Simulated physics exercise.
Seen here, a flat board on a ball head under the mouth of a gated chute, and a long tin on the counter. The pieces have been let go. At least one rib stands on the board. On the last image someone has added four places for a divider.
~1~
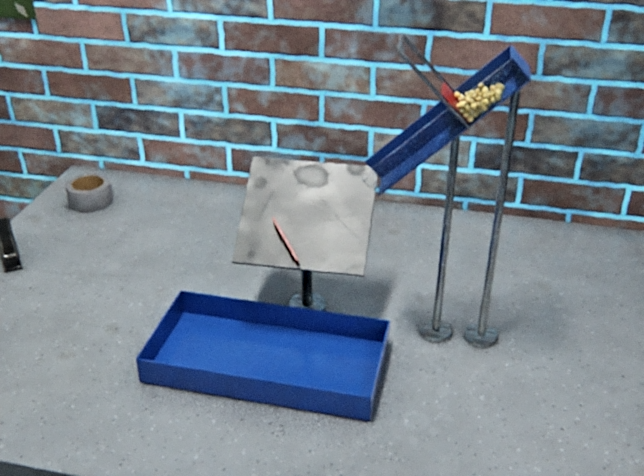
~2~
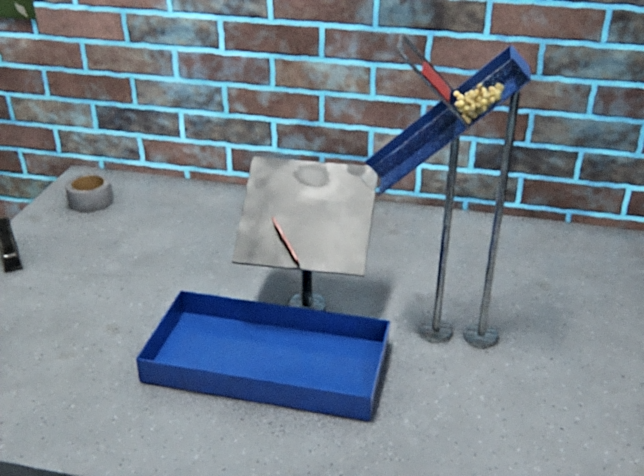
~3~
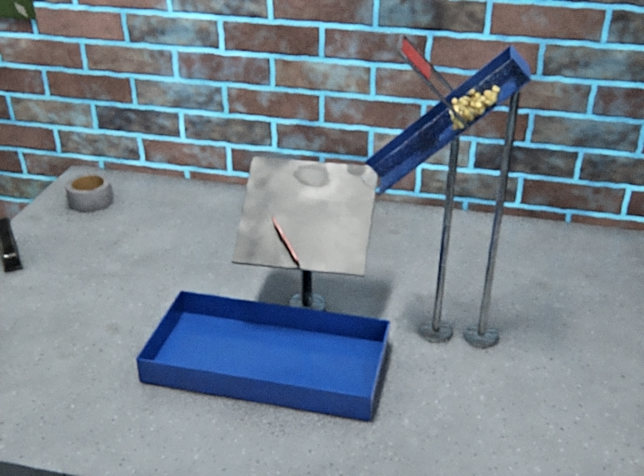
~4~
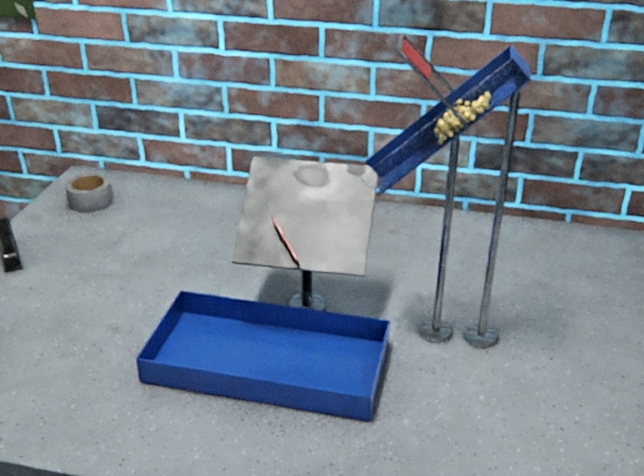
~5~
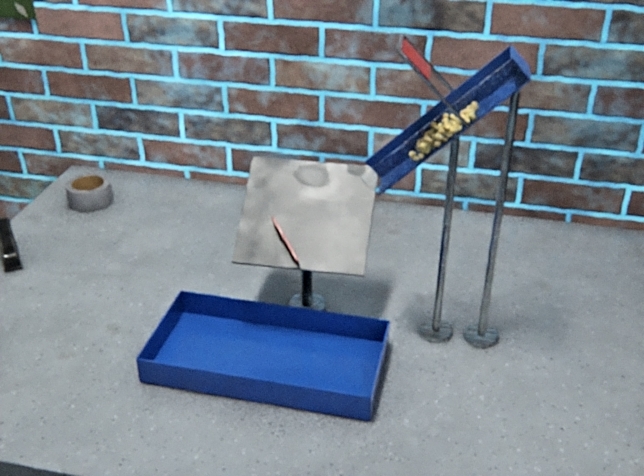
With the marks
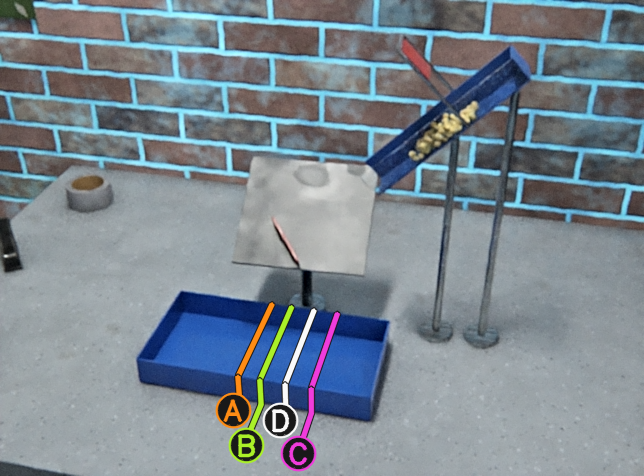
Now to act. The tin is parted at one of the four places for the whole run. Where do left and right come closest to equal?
Line D does it best.
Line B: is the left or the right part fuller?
Right.
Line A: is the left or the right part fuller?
More lands on the right.
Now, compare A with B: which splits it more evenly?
The answer is B.
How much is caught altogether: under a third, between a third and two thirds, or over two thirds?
About that: Over two thirds.
On the marked copy, line A crosses the front rim at (238, 375); line B crosses the front rim at (260, 379); line C crosses the front rim at (311, 387); line D crosses the front rim at (285, 383).
With A, of what is caught, just a few on the left of the divider, almost all on the right.
With B, of what is caught, about a tenth on the left of the divider, the larger part on the right.
With C, of what is caught, almost all on the left of the divider, about a tenth on the right.
With D, of what is caught, roughly half on the left of the divider, roughly half on the right.
